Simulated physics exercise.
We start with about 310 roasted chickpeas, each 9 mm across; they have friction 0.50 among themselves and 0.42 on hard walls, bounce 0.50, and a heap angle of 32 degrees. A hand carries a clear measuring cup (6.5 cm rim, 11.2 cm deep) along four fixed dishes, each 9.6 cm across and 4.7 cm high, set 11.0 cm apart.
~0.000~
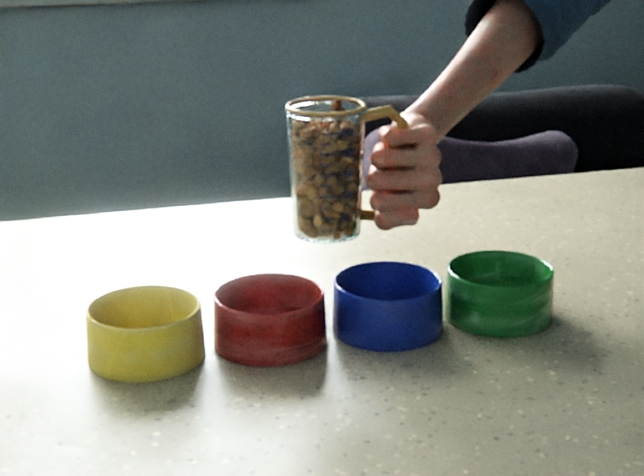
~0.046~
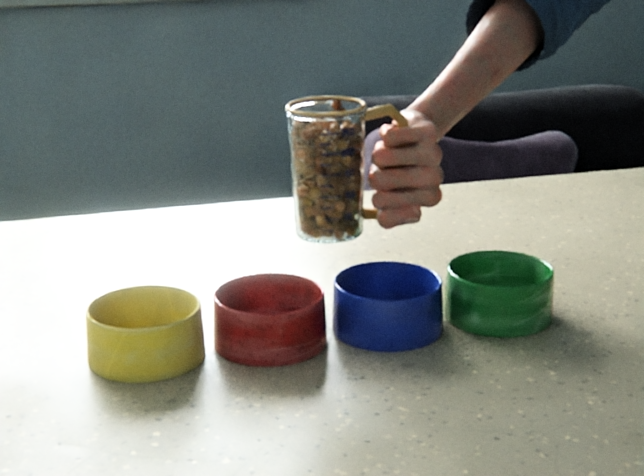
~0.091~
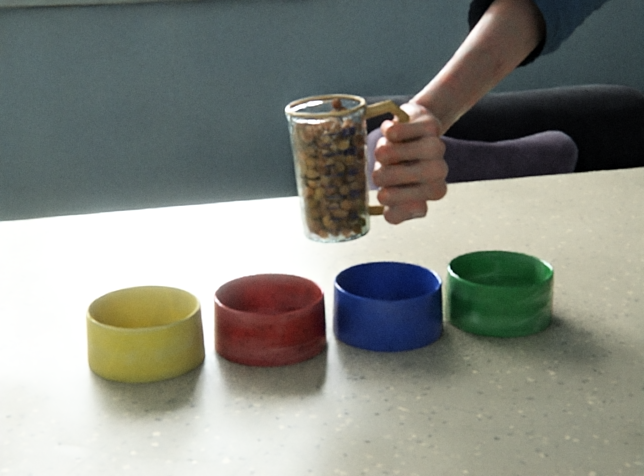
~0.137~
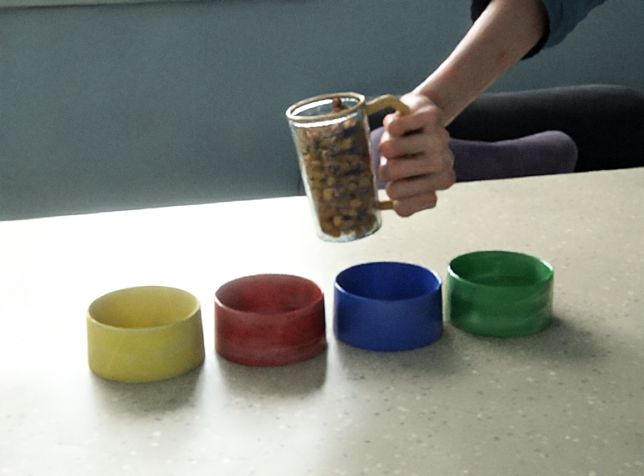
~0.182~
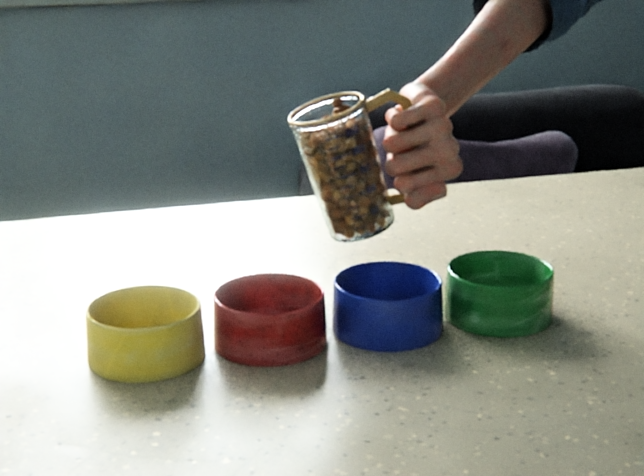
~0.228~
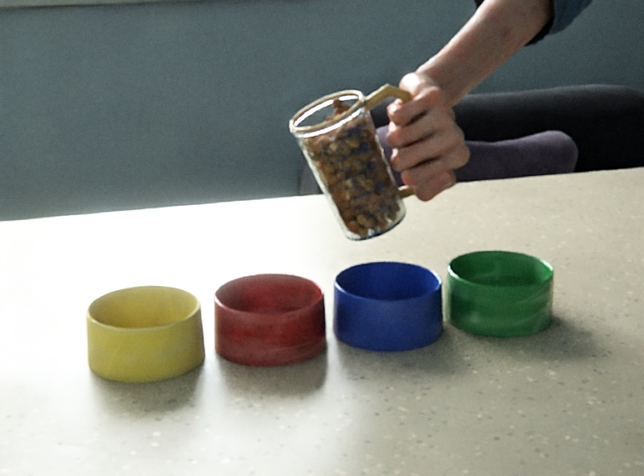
Above four coloured dishes on a table, a hand tilts a clear cup of chickpeas leftward.
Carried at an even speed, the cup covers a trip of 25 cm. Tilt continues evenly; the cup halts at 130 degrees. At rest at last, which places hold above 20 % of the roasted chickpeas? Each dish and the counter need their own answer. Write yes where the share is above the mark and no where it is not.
Red dish: No, blue dish: Yes, green dish: No, yellow dish: No, counter: No.
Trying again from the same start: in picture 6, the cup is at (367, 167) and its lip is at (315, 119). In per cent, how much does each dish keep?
Red 0; blue 0; green 100; yellow 0.
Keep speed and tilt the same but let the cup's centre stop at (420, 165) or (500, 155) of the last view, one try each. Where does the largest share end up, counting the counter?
On the first run most goes to blue, and on the second to blue.
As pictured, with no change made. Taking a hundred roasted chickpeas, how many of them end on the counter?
Estimate: Near 10 per cent.
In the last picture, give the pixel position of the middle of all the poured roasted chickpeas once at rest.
Resting centre estimate: Around (396, 305).
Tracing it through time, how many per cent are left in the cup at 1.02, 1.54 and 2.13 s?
About 60, 0, 0.
After 1.02 s, tilt 129 degrees; cup holds 60 %, blue 30 %.
Then, at 1.54 s, tilt 130 degrees; cup holds 0 %, blue 90 %.
Then, at 2.13 s, tilt 130 degrees; cup holds 0 %, blue 90 %.
By 2.4 s all is still; red 0 %, blue 90 %, green 0 %, yellow 0 %, counter 10 %.
